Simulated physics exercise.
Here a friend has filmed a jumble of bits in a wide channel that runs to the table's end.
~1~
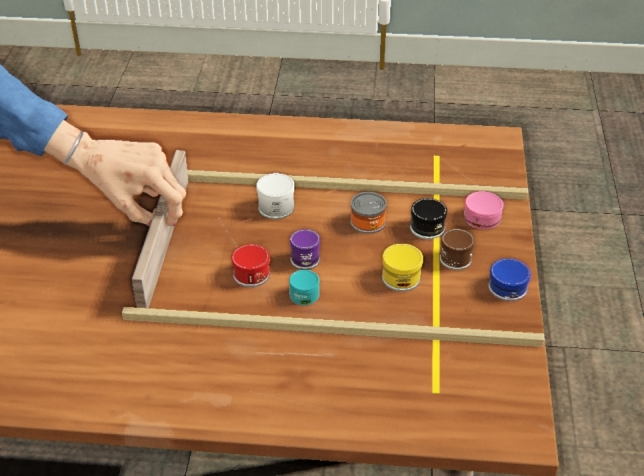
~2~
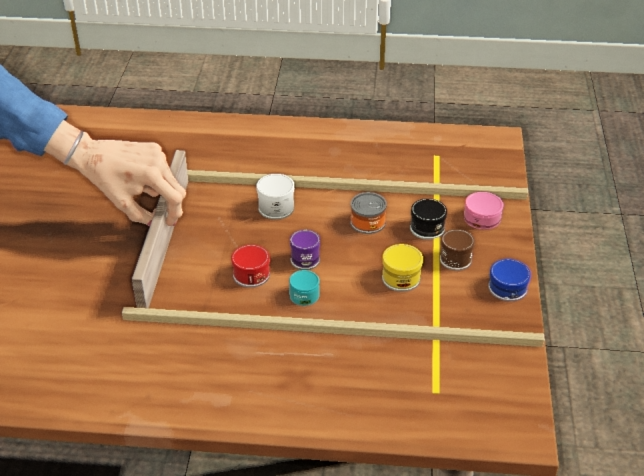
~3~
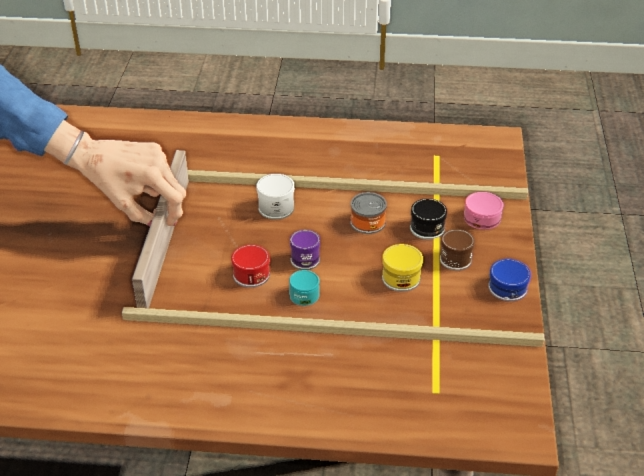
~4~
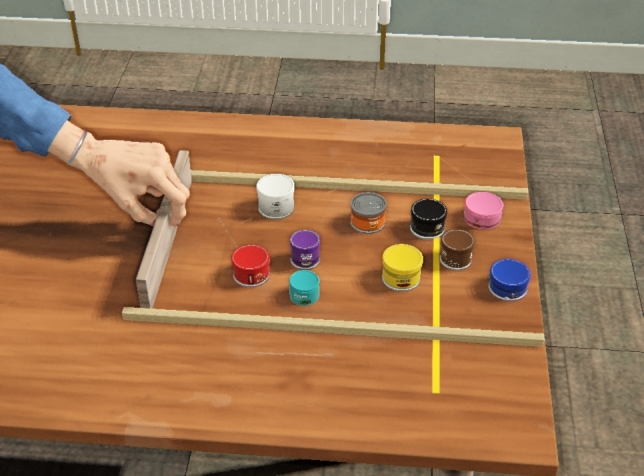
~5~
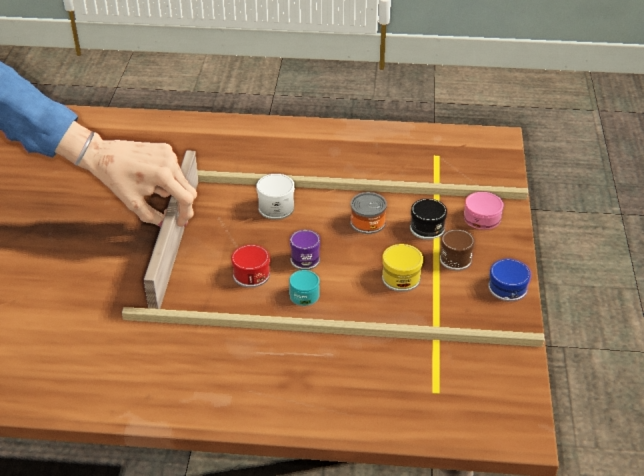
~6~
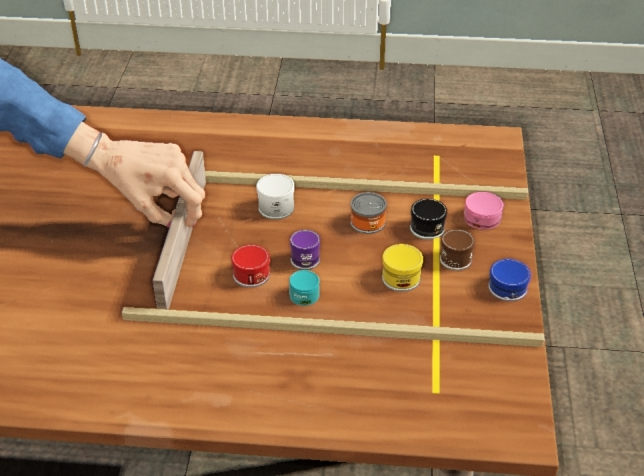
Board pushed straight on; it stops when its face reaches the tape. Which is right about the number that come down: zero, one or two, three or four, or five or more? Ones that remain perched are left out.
From what happens, the ones that come off the end make zero in total.
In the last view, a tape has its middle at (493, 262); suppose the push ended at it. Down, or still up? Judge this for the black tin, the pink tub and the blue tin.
The black tin? It does not stay. The pink tub? It does not stay. The blue tin? It does not stay.
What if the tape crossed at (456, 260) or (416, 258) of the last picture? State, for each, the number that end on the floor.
In that order 1 and 0.
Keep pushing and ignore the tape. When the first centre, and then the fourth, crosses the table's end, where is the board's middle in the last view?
About (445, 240) and about (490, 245).
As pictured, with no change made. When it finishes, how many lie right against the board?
In total, 5.
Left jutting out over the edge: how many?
1 is the number.
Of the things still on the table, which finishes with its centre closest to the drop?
Result: The blue tin.
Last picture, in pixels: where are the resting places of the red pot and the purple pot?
In the last picture they sit at about (456, 283) and about (452, 255).
A little later, none off yet; blue tin at rest near (509, 280); pink tub at rest near (483, 211); brown tin at rest near (457, 250).
When it is over, the number that fall off is zero.
